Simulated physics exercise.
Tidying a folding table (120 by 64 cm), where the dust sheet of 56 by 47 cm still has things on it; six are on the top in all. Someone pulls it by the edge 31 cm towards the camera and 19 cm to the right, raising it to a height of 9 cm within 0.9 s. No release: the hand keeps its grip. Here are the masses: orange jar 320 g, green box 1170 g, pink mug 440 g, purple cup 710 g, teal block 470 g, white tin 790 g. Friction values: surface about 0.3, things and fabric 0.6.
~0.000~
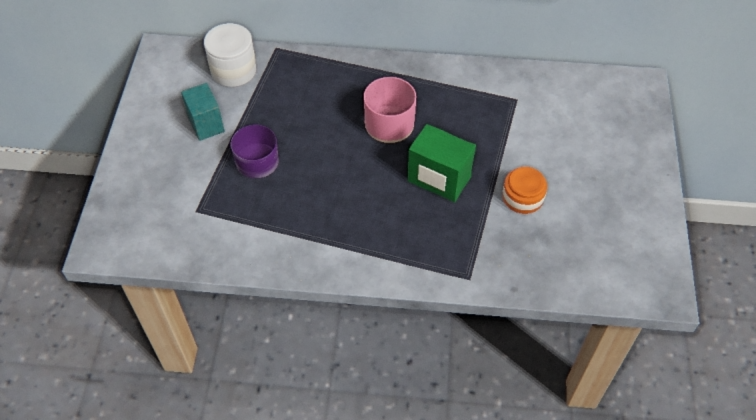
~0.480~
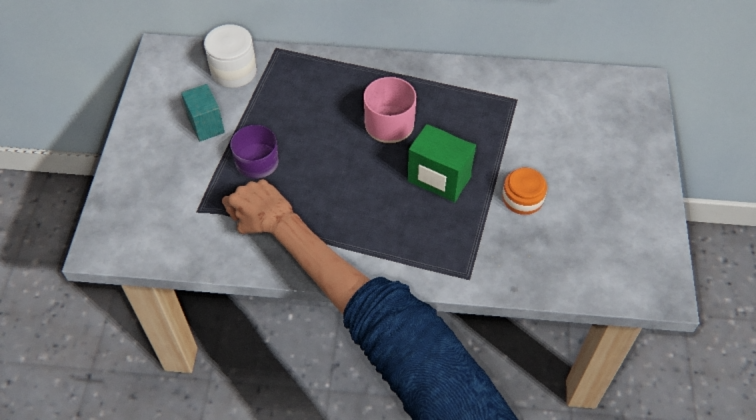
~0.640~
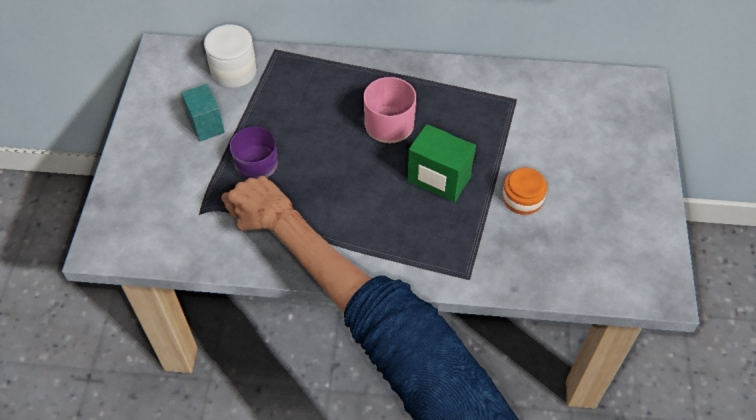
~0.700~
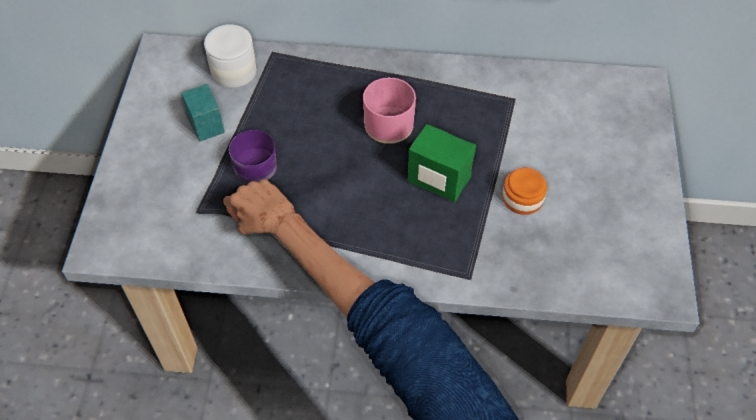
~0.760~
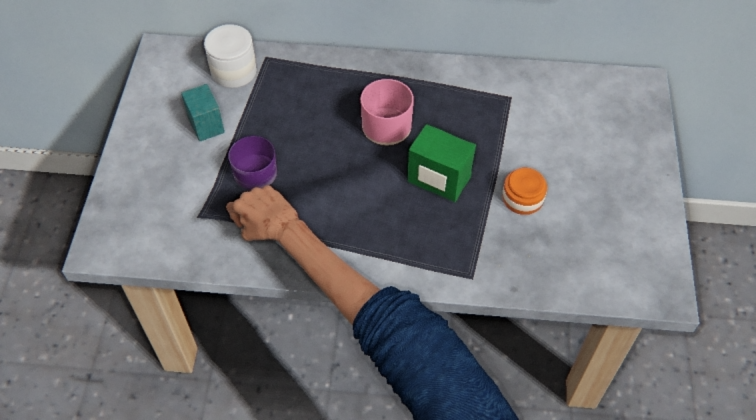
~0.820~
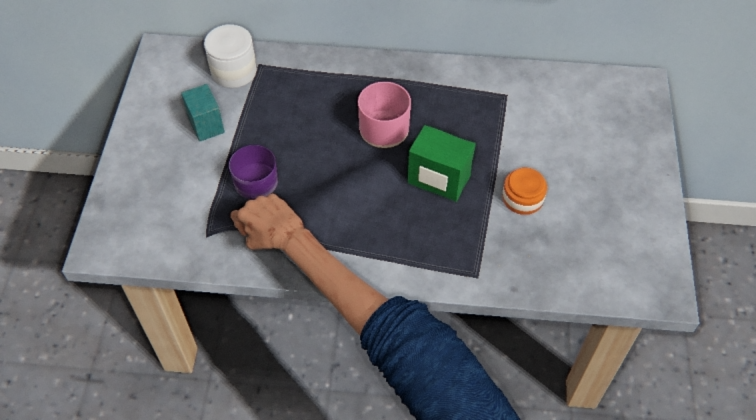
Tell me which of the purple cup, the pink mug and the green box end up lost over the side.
Here is how it goes: The purple cup is lost over the side; the pink mug stays on the top; the green box stays on the top.
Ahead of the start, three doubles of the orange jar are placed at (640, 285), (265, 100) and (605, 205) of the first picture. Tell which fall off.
In order: Holds on; comes off; holds on.
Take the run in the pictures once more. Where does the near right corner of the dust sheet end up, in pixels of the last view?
It ends up approximately at (509, 273).
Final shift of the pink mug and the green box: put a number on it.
Pink mug: 35 cm; green box: 15 cm.
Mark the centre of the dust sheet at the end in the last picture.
I'd say it sits around (357, 269) in the last picture.
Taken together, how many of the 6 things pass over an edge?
2 in all.
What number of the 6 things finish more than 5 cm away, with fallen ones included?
The count is 4.
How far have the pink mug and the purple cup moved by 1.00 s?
Roughly pink mug 6 cm and purple cup 15 cm.
After 1.0 s, 100 % of the dust sheet is still over the top; purple cup 16 cm off its start, pink mug 6 cm off its start, white tin lifted 23 cm.
After 1.2 s, 90 % of the dust sheet is still over the top; purple cup 26 cm off its start, pink mug 14 cm off its start, green box 2 cm off its start.
After 1.3 s, 75 % of the dust sheet is still over the top; purple cup 39 cm off its start at (285, 329), pink mug 23 cm off its start at (337, 176), green box 8 cm off its start at (425, 175).
After 1.5 s, 60 % of the dust sheet is still over the top; purple cup over the edge, pink mug 33 cm off its start, green box 13 cm off its start.
After 3.1 s, 60 % of the dust sheet is still over the top; purple cup over the edge, pink mug 35 cm off its start at (320, 228), green box 15 cm off its start at (412, 203), white tin over the edge.
